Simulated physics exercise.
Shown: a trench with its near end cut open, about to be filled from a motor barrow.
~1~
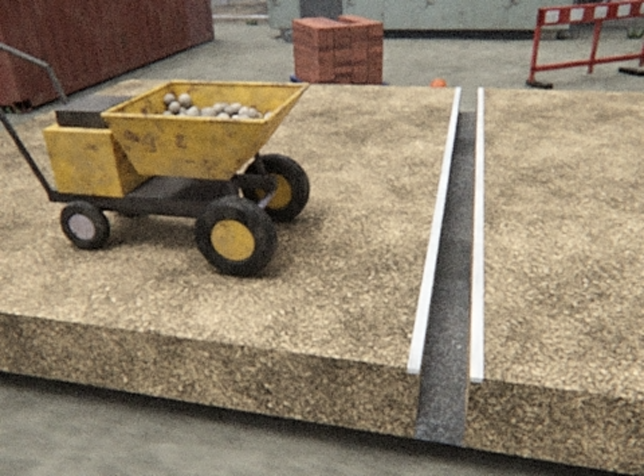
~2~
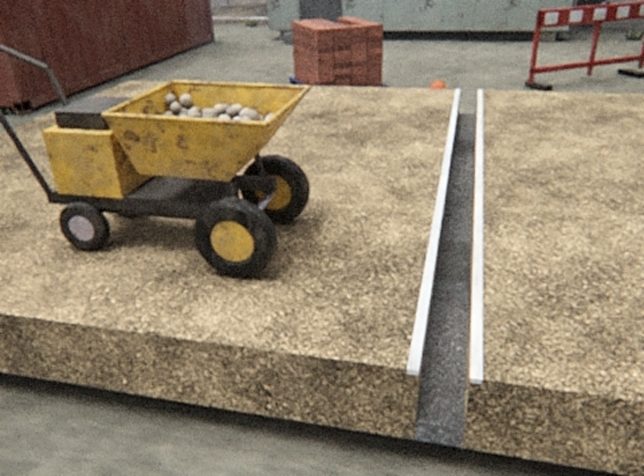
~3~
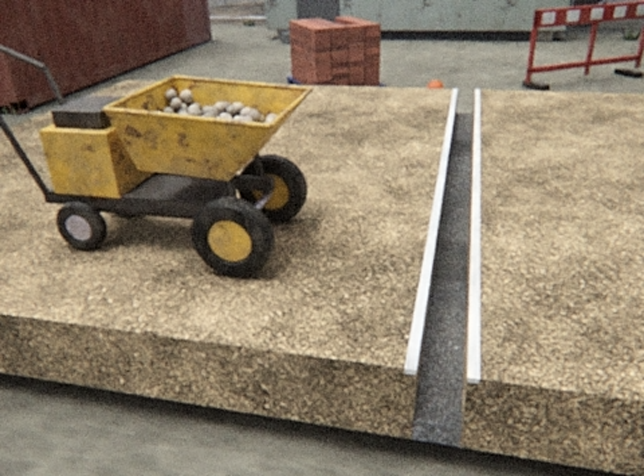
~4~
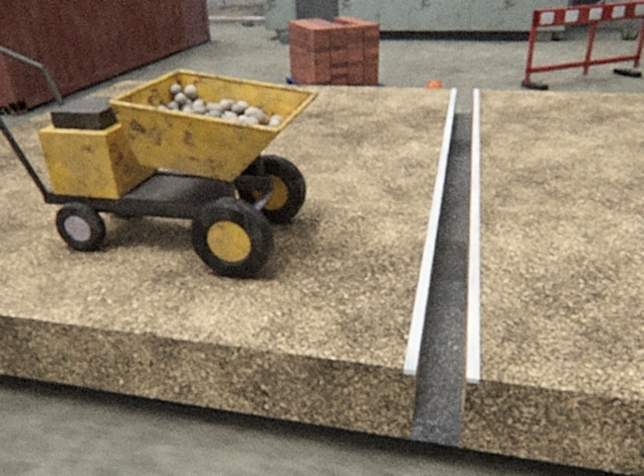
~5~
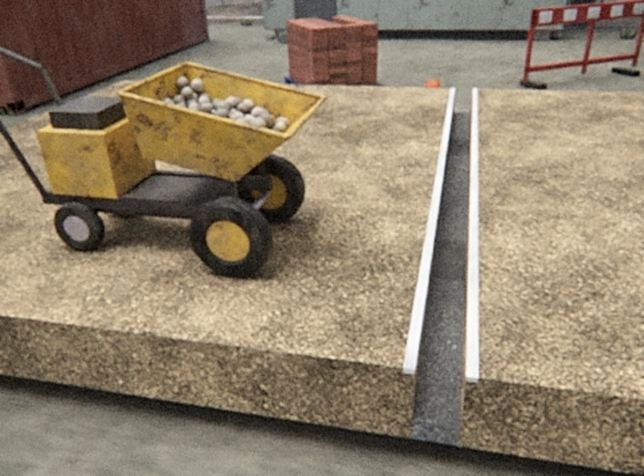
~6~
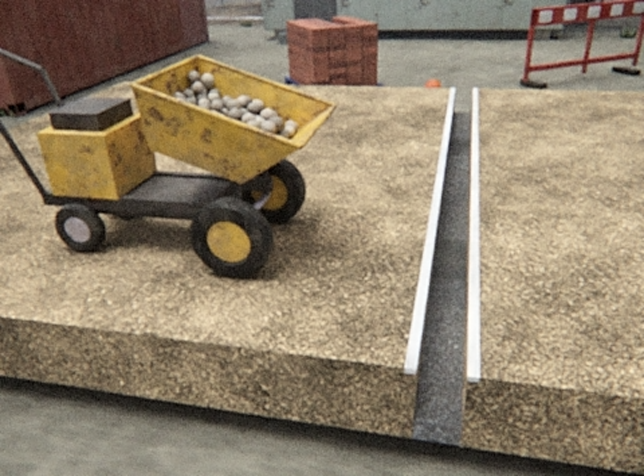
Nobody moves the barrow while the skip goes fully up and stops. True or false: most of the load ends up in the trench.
False.
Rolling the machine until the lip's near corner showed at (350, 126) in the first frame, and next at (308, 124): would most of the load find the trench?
Result A - a majority; result B - a majority.
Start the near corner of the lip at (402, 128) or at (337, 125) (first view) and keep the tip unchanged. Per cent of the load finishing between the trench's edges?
First try: Around 0 %; second try: Around 80 %.
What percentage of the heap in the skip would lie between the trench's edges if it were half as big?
10 per cent, roughly.
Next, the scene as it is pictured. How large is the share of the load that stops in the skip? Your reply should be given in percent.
Close to 30 in a hundred.
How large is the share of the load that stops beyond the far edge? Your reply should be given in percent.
0 per cent.
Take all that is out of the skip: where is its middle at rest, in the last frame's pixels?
Around (414, 249).
Soon after the last picture, skip tipped steeply; all in the skip.
A little later, skip tipped right over; about two thirds in the skip; about a third short of the trench; a stray few in or heaped over the trench; a stray few falling.
Later still, skip tipped right over; about a quarter in the skip; about half short of the trench; about a quarter in or heaped over the trench; a stray few beyond it.
At rest, skip tipped right over; about a quarter in the skip; about half short of the trench; about a quarter in or heaped over the trench; a stray few beyond it.
